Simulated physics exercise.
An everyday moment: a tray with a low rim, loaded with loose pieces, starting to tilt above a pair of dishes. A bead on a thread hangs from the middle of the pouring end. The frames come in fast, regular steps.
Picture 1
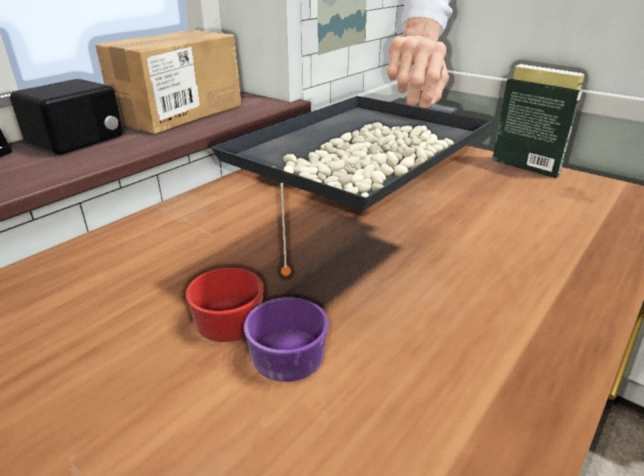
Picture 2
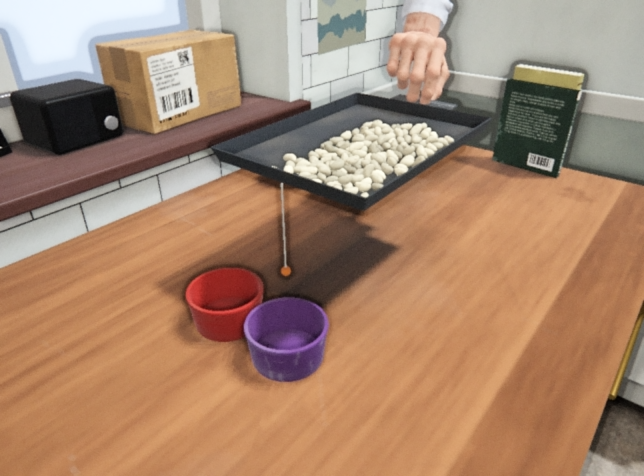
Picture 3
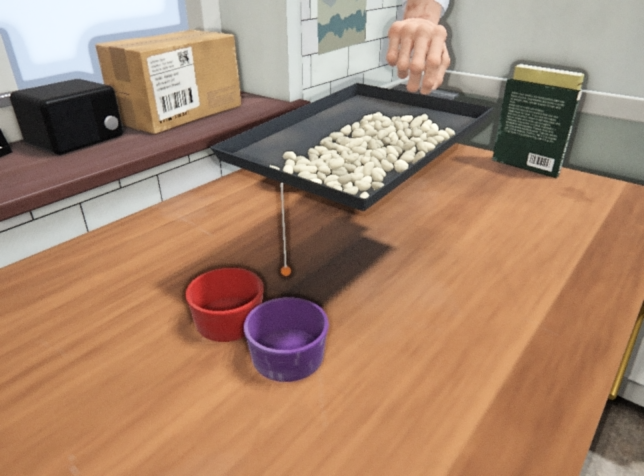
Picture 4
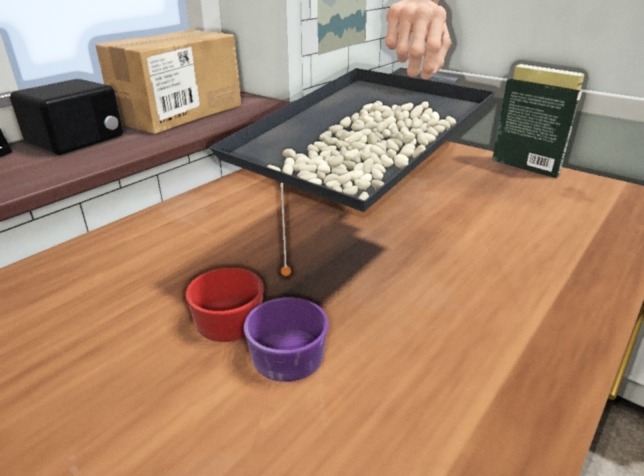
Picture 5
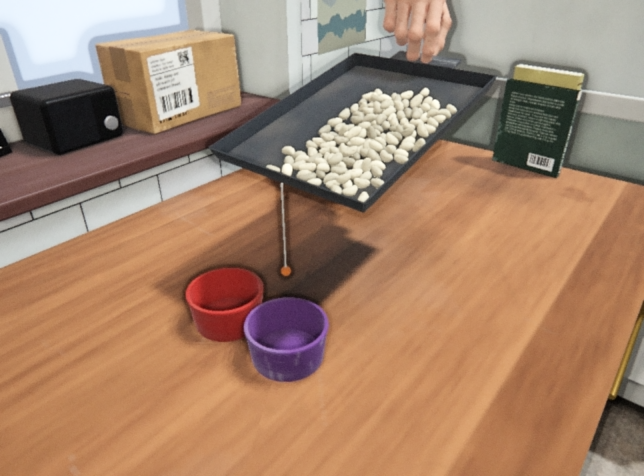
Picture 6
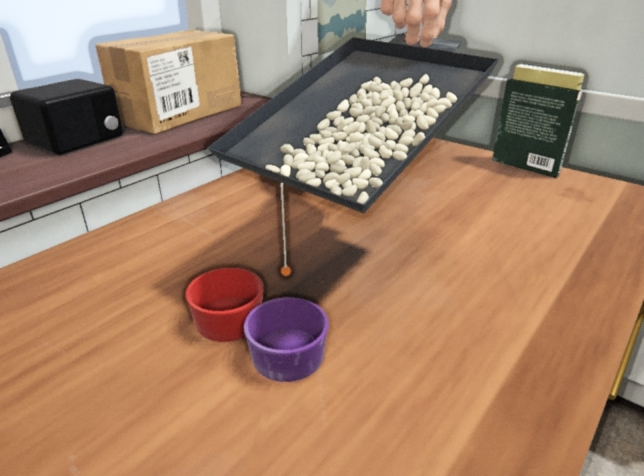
A dark tray with a low rim, loaded with white beans, is held by a hand above a wooden counter, seen from slightly above in a kitchen. Below it sit a red dish and, to its right, a purple one, near a hanging orange bead, with a cardboard box, black appliance and green packet behind. The hand gradually raises the tray's far side, steepening its tilt, while the view stays still.
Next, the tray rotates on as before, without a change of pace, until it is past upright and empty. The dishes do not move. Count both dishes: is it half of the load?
They take the larger part between them.
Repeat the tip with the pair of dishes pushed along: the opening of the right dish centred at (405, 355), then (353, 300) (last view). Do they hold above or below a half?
One: Less than half. Two: Less than half.
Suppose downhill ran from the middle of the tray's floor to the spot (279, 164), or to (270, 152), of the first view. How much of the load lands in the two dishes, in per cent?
The first gives 40 %, the second 20 %.
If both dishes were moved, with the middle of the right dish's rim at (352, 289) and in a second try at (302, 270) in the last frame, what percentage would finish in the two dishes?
In turn 0 and 0 in a hundred.
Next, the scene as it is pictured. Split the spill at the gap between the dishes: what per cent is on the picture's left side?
Near 50 %.
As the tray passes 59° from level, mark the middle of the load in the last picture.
Near (324, 147).
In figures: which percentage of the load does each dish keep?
Left dish near 30 in a hundred; right dish near 40.
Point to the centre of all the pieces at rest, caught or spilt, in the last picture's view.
Near (274, 348).
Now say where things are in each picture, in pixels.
Corners of the pouring end (218, 147) and (365, 194), level; middle of the load (373, 153), white beans; left dish (198, 320); right dish (259, 359); bead on its thread (286, 271), in the first picture.
Corners of the pouring end (218, 147) and (364, 194), level; middle of the load (373, 151), in the second picture.
Corners of the pouring end (217, 146) and (364, 195), tipped barely, level across its low end; middle of the load (373, 147), in the third picture.
Corners of the pouring end (216, 146) and (363, 196), tipped a little, level across its low end; middle of the load (372, 141), in the fourth picture.
Corners of the pouring end (216, 146) and (363, 198), tipped a little, level across its low end; middle of the load (372, 134), in the fifth picture.
Corners of the pouring end (215, 146) and (362, 199), tipped clearly, level across its low end; middle of the load (371, 128); left dish (198, 320); right dish (259, 359), in the sixth picture.
Just after the last frame, tray tipped steeply; almost all on the tray; just a few in the air.
A moment on, tray tipped right over; roughly a quarter on the tray; roughly a quarter in the right dish; about a tenth in the left dish; about a tenth outside both; roughly a third in the air.
Further on, tray tipped past a quarter turn; roughly a third in the right dish; roughly a quarter in the left dish; roughly a third outside both.
When it is over, tray tipped past a quarter turn; roughly a third in the right dish; roughly a quarter in the left dish; roughly a third outside both.
